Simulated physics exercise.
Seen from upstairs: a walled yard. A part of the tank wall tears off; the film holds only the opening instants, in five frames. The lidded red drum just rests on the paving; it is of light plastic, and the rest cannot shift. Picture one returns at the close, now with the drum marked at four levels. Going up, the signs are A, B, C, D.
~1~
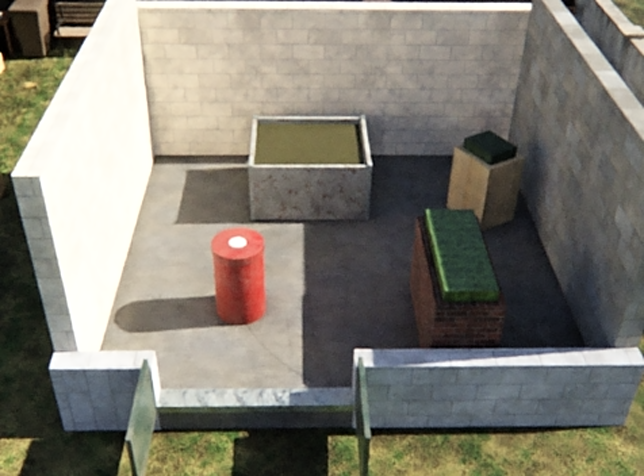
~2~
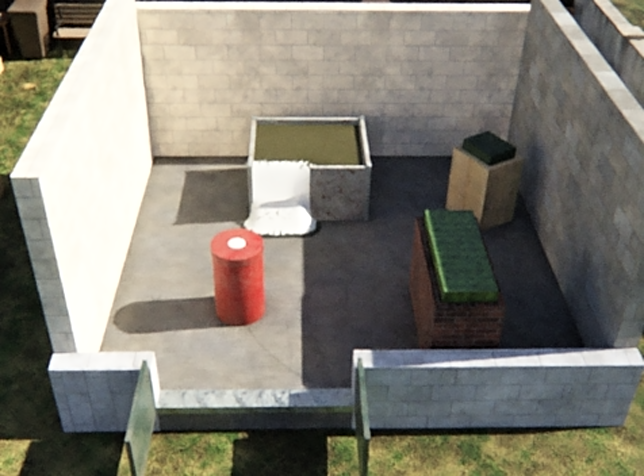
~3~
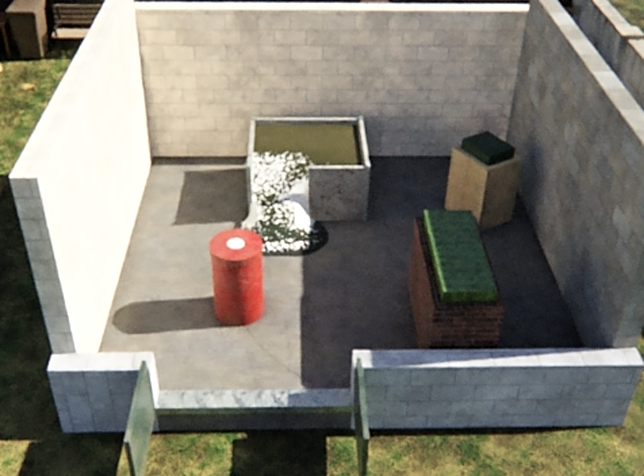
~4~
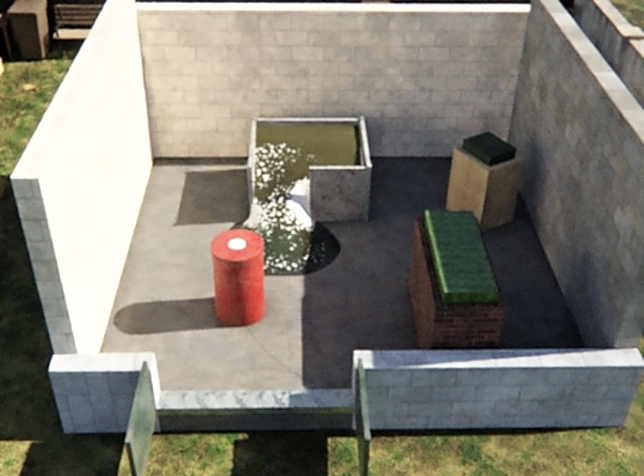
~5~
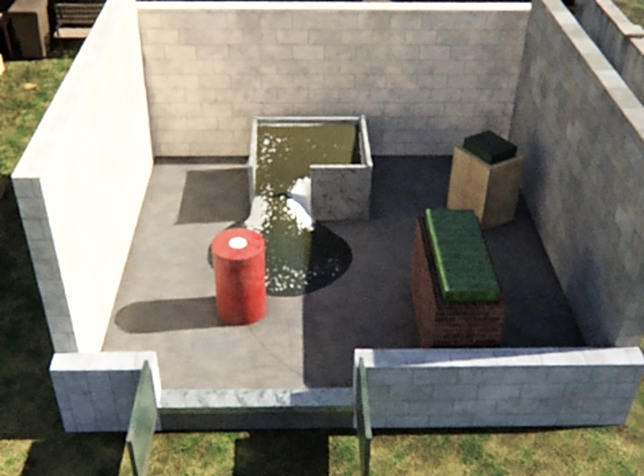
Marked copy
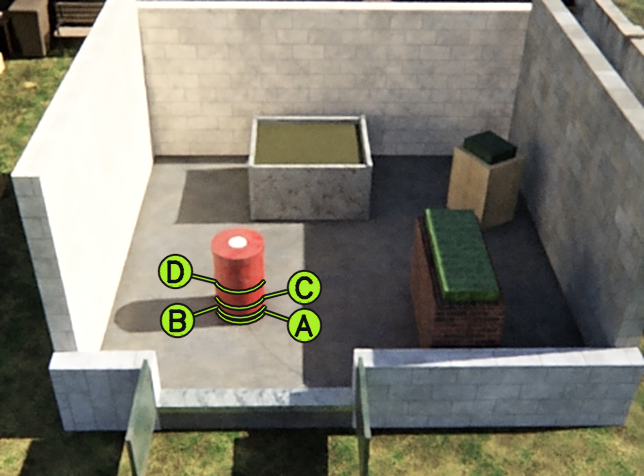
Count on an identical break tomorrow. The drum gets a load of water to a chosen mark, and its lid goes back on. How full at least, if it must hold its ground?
Take D.
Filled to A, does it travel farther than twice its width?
Yes, it does.
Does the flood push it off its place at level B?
Yes.
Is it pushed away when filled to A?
Yes, that goes wrong.
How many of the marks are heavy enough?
One.
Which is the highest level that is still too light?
Here it is level C.
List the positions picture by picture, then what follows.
Lid of the red drum at (238, 243); tank full, its middle at (310, 146); open gate at (255, 354).
Water covers 2 % of the ground and is seen nearest the drum at (268, 233).
Water covers 3 % of the ground and is seen nearest the drum at (272, 251).
Water covers 6 % of the ground and is seen nearest the drum at (251, 267).
Lid of the red drum at (238, 244); water covers 9 % of the ground and is seen nearest the drum at (256, 285).
On the marked copy, A at (240, 322); B at (239, 317); C at (239, 308); D at (238, 292); from the bottom up A, B, C, D.
For level A, it is washed out through the gate.
For level B, it is washed out through the gate.
For level C, it is pushed about its own width away.
For level D, it does not move.
